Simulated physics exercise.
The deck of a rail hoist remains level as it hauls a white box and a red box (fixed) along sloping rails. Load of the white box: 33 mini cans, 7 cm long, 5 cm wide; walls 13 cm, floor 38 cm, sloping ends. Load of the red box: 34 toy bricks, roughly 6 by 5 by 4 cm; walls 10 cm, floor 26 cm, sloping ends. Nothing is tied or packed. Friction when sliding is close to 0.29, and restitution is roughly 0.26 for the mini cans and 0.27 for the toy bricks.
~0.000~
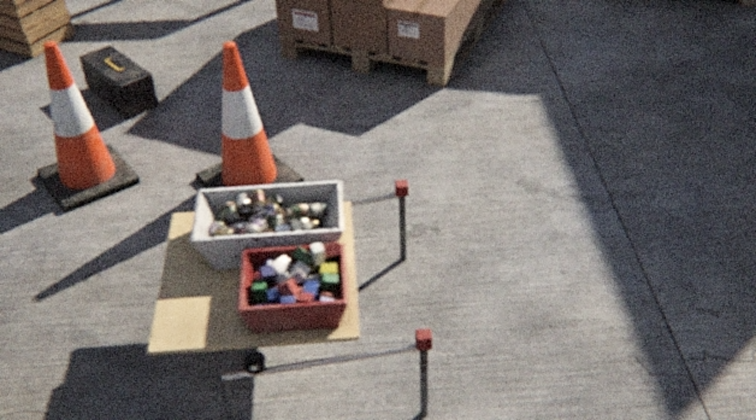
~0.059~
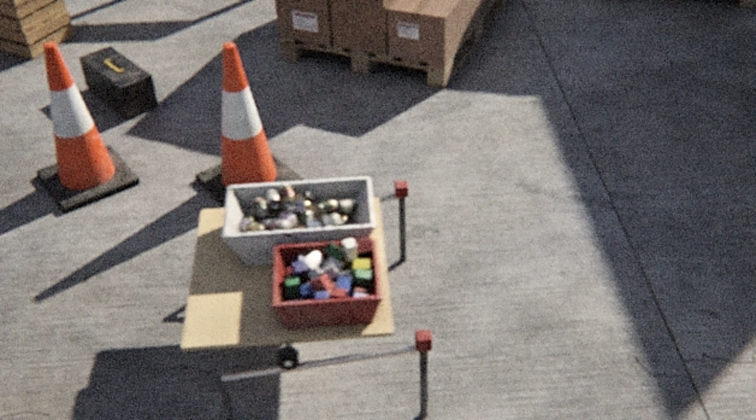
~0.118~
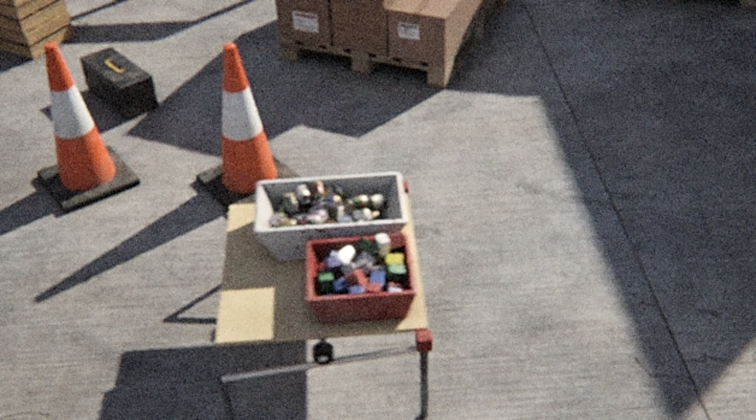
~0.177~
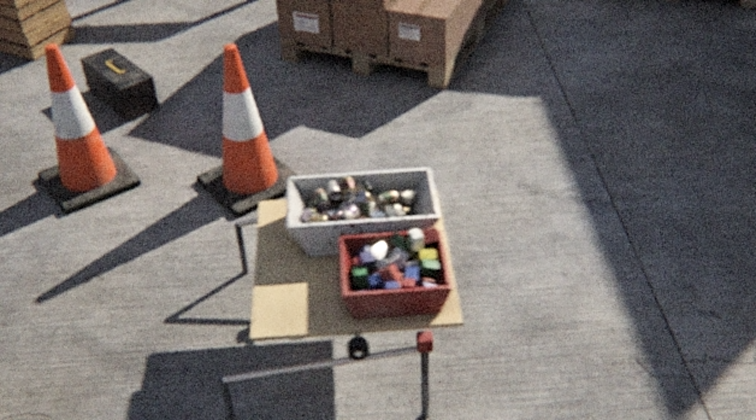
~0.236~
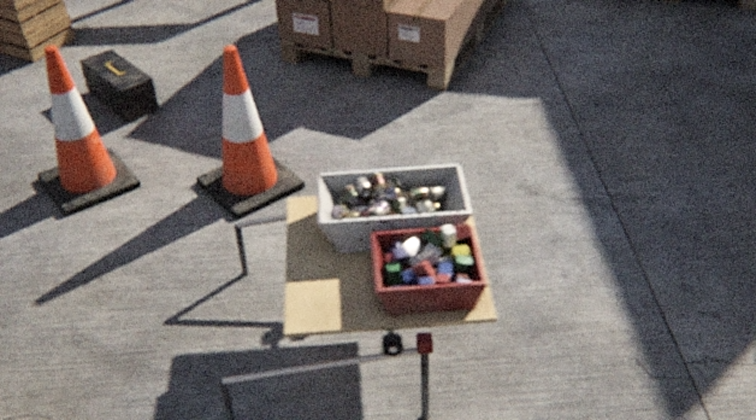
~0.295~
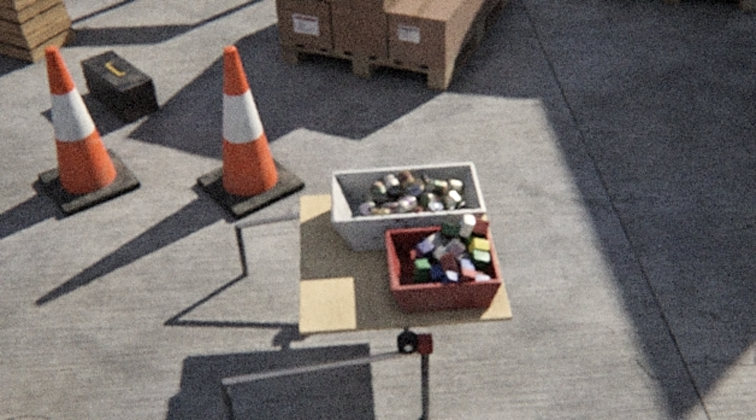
On sunlit concrete, a board carrying a white box and a red box slides right.
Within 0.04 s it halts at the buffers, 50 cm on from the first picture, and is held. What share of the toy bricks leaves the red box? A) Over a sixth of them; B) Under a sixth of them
Option B: Under a sixth of them.
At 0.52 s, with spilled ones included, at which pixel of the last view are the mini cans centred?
Near (435, 202).
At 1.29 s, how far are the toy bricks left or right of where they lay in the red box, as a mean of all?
I'd put it at close to 4 cm toward the right.
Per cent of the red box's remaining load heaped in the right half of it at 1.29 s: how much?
About 60 per cent.
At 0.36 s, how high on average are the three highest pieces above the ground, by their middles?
60 cm.
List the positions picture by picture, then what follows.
In the first picture (we follow the rim corner now nearest the camera), red box at (242, 309); white box at (193, 240); 0 cm up the rails; nothing out yet.
Red box at (275, 304); white box at (225, 235); 11 cm up the rails, in the second picture.
Red box at (310, 299); white box at (257, 231); 23 cm up the rails, in the third picture.
Red box at (345, 294); white box at (289, 226); 34 cm up the rails, in the fourth picture.
Red box at (380, 290); white box at (321, 222); 45 cm up the rails, in the fifth picture.
Red box at (395, 288); white box at (335, 220); 50 cm up the rails; nothing out yet, in the sixth picture.
After 0.36 s, 0 of 33 out of the white box and 0 of 34 out of the red box.
After 0.52 s, 0 of 33 out of the white box and 3 of 34 out of the red box.
After 0.74 s, 0 of 33 out of the white box and 2 of 34 out of the red box.
Outcome (at 1.29 s), 0 of 33 out of the white box and 2 of 34 out of the red box. Asked share, 2 of 34, 6 per cent.
